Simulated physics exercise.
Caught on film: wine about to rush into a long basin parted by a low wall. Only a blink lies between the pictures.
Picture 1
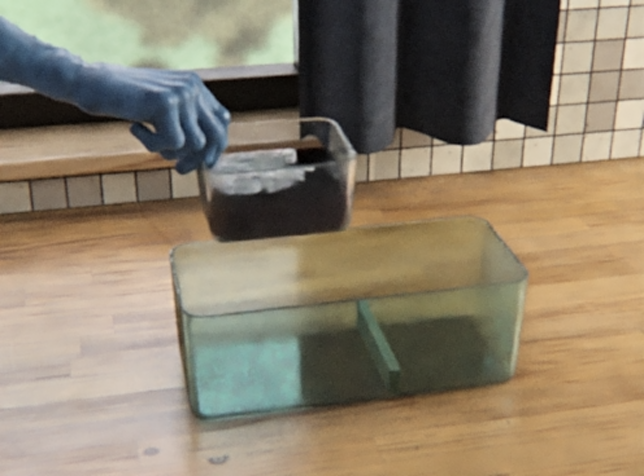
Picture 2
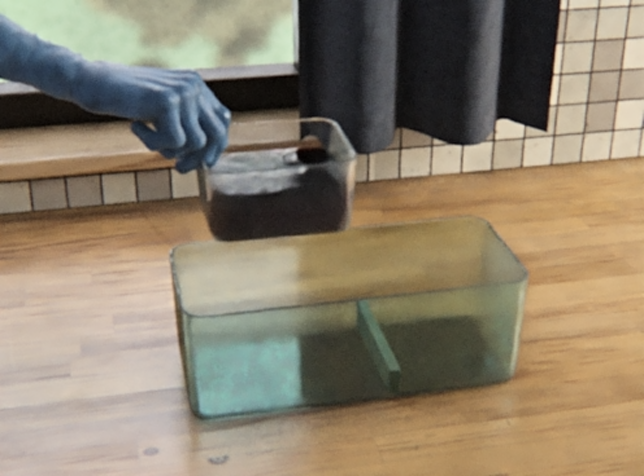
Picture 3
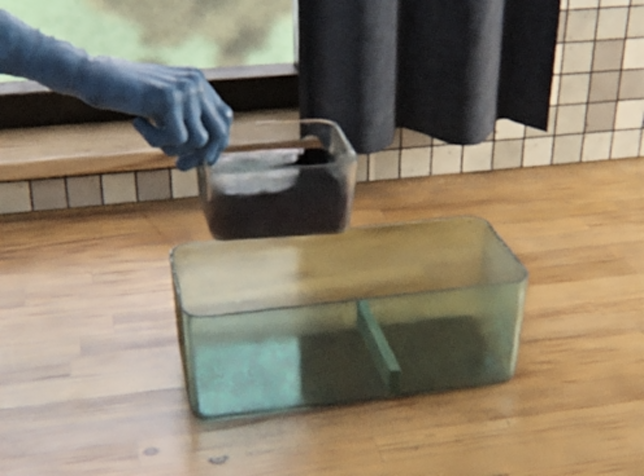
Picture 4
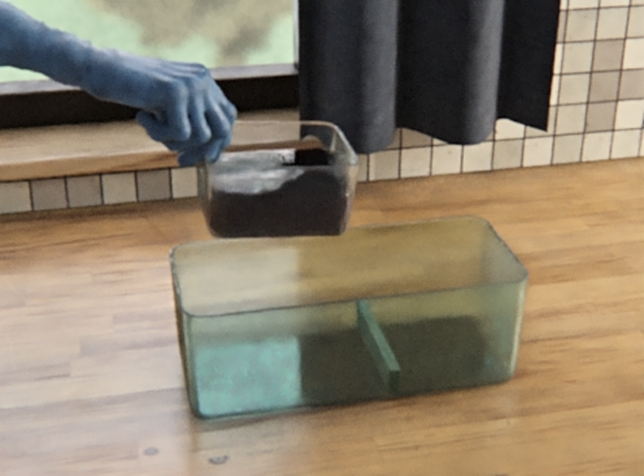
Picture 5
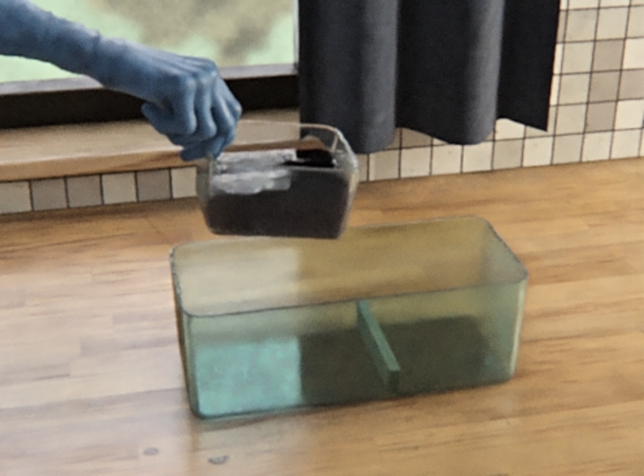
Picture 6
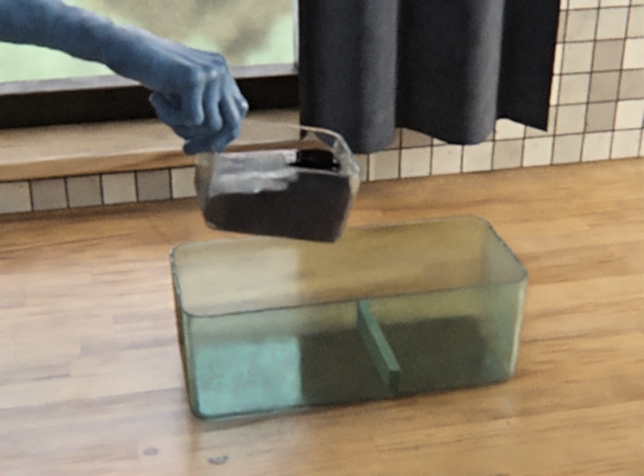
Blue hand holding a small clear container of dark liquid above a long divided glass basin, gradually tilting it to the right.
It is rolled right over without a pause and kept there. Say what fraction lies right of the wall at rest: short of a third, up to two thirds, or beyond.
The share right of the wall is from a third to two thirds.
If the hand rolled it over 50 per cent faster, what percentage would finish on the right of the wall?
About 55 per cent.
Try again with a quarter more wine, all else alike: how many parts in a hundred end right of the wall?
About 55 per cent.
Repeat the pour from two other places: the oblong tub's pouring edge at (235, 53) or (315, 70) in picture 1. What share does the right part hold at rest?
The first gives 15 %, the second 55 %.
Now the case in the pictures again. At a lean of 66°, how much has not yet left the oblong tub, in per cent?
Close to 55 per cent.
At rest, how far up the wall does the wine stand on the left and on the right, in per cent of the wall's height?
Left about 30, right about 70.
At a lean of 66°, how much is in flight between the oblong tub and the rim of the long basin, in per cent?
Close to 25 per cent.
A moment on, the oblong tub is tipped part way and 55 per cent is still to pour, 1 is left of the wall and 18 right of it.
Next, the oblong tub is tipped right over and 9 per cent is still to pour, 26 is left of the wall and 60 right of it.
Then the oblong tub is tipped right over and 0 per cent is still to pour, 40 is left of the wall and 59 right of it.
Later the oblong tub is tipped right over and 0 per cent is still to pour, 40 is left of the wall and 60 right of it.
In the end 40 per cent lies left of the wall, 60 right of it and 0 outside.
